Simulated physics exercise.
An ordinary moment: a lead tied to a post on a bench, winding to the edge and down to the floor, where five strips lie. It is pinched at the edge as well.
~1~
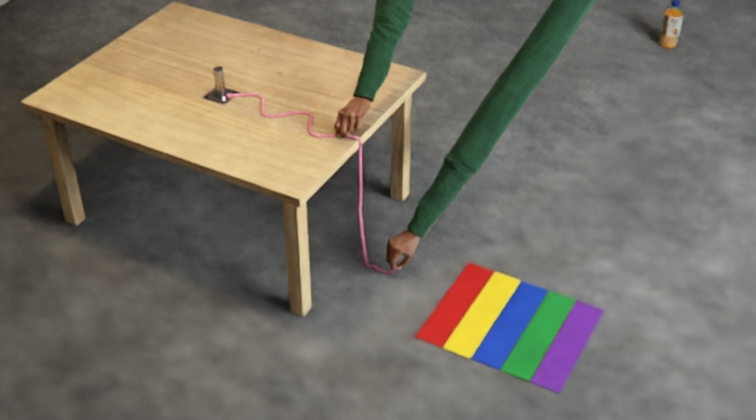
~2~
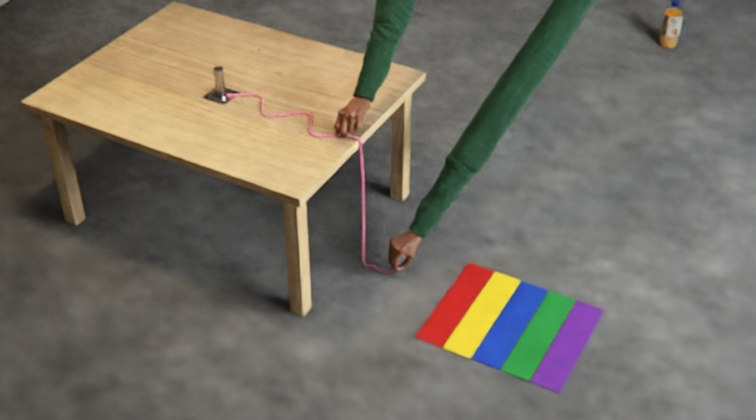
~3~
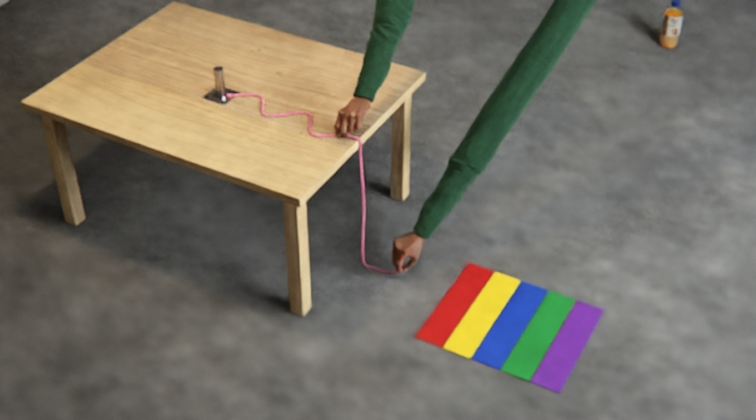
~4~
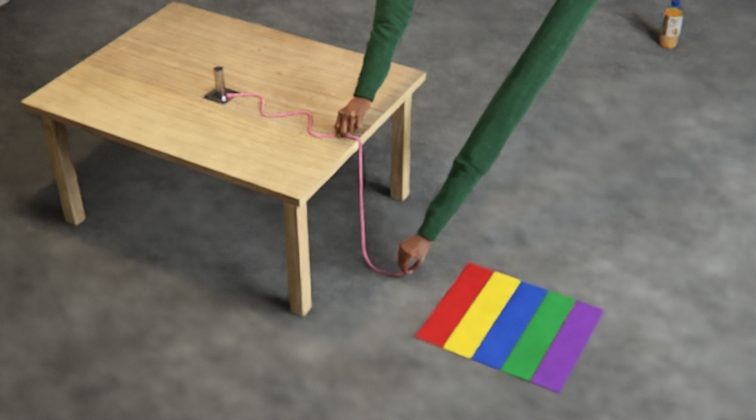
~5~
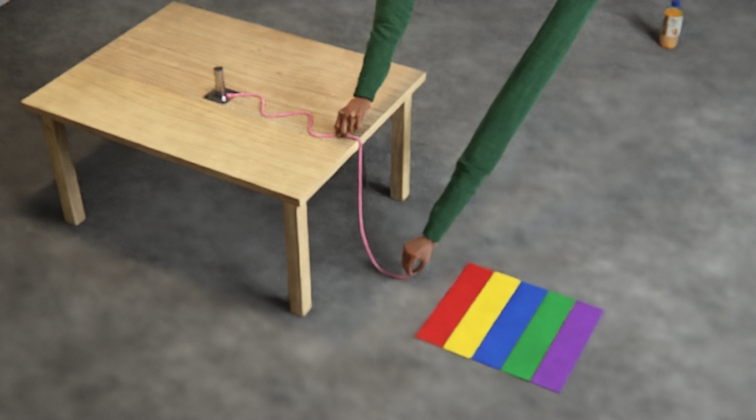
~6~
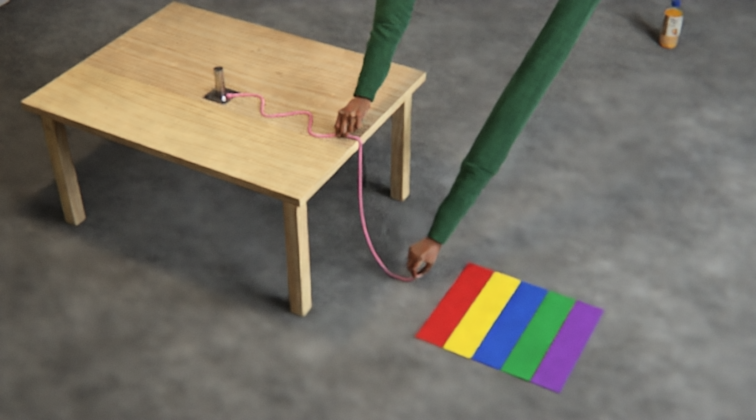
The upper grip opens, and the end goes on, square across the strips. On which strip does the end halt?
The green one.
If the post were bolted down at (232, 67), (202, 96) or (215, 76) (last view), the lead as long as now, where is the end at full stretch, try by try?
About (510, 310), (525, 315) and (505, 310).
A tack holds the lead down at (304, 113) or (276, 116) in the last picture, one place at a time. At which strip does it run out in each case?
One after the other, blue; blue.
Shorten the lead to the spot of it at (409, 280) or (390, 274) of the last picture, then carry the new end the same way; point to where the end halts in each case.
About (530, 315) and (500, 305).
Soon after, end near (500, 305); over yellow.
Then, end near (527, 315); over blue.
At full stretch, end near (543, 321); over green. It halts on the green strip.
